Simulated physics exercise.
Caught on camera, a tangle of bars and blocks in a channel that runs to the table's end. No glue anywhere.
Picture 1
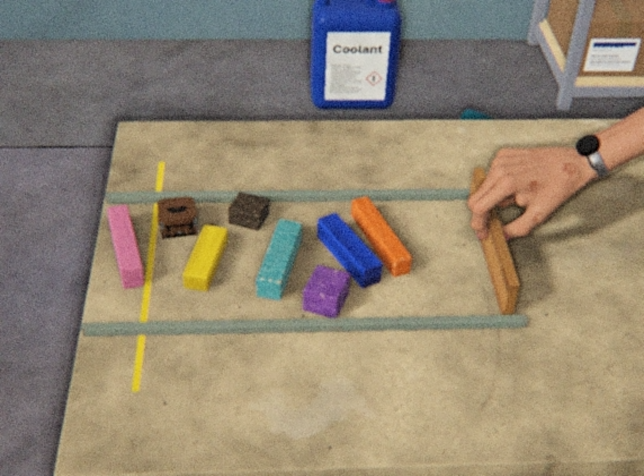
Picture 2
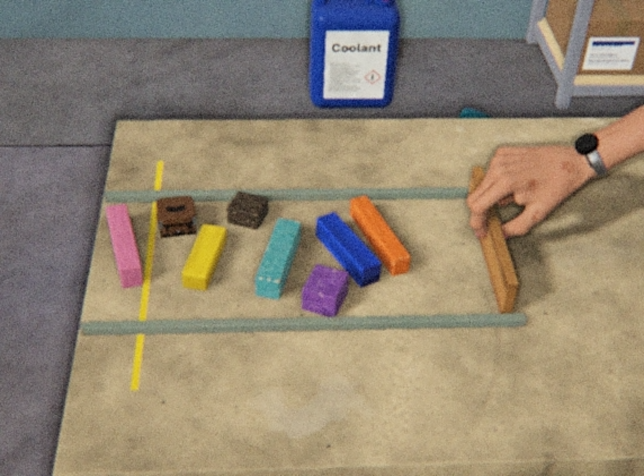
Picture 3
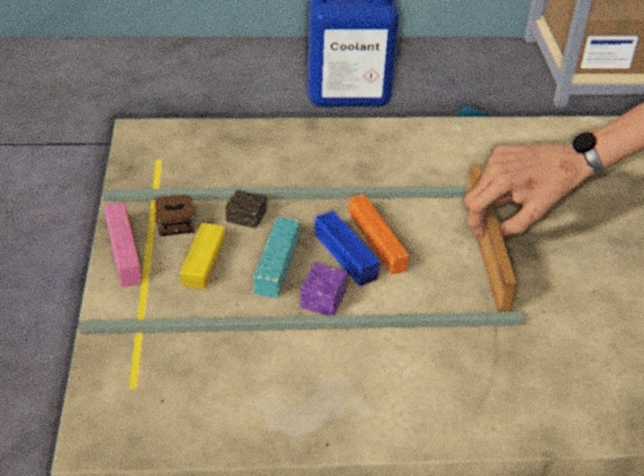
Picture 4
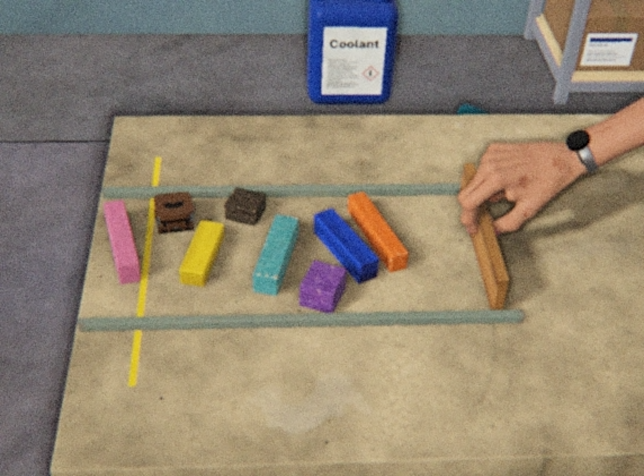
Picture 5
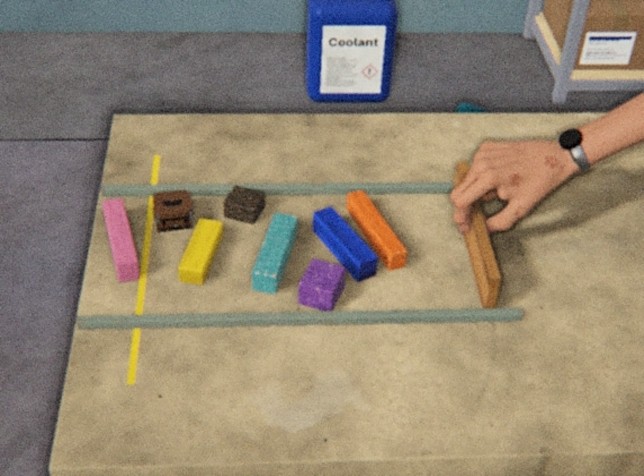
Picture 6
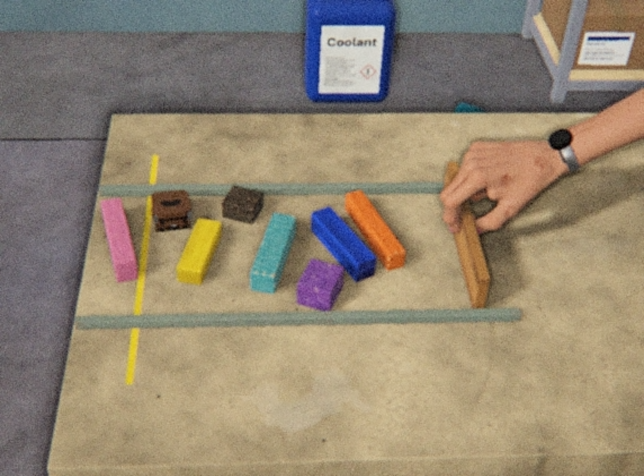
Hand sliding a wooden board slightly left along a channel on a table, the coloured bars and dark blocks lying still.
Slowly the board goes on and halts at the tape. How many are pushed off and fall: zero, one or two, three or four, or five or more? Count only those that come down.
In the end the number that fall off is three or four.
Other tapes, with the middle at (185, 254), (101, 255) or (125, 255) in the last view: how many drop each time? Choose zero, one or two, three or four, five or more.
Taking them in turn, 1 or 2; 5 or more; either three or four.
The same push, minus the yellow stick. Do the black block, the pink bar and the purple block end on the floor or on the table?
The black block is kept, the pink bar goes over, the purple block remains up.
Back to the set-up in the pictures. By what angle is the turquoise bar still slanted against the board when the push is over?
About 0°.
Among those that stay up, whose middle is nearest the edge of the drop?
The turquoise bar ends nearest.
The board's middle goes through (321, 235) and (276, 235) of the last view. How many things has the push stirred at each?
First 4, then 6.
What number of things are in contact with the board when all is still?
In contact: 2.
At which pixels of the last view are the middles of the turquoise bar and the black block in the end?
Near (88, 257) and (116, 200).
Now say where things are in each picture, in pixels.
In the first picture, pink bar (125, 246); brown case (178, 218); yellow stick (206, 258); board (492, 239); tape (151, 261).
In the second picture, brown case (176, 217); black block (248, 210).
In the third picture, yellow stick (203, 255); board (489, 237).
In the fourth picture, pink bar (122, 241); blue stick (345, 245).
In the fifth picture, brown case (173, 212); turquoise bar (275, 252).
In the sixth picture, pink bar (119, 239); brown case (171, 211); yellow stick (200, 251); board (465, 233); tape (144, 254).
A little later, none off yet; pink bar at rest near (119, 239); brown case at rest near (171, 211); yellow stick at rest near (200, 251).
Next, none off yet; pink bar at rest near (119, 239); brown case moving near (166, 212); yellow stick shifted a little near (165, 252).
When it is over, the number that fall off is three or four; down, yellow stick, brown case and pink bar.
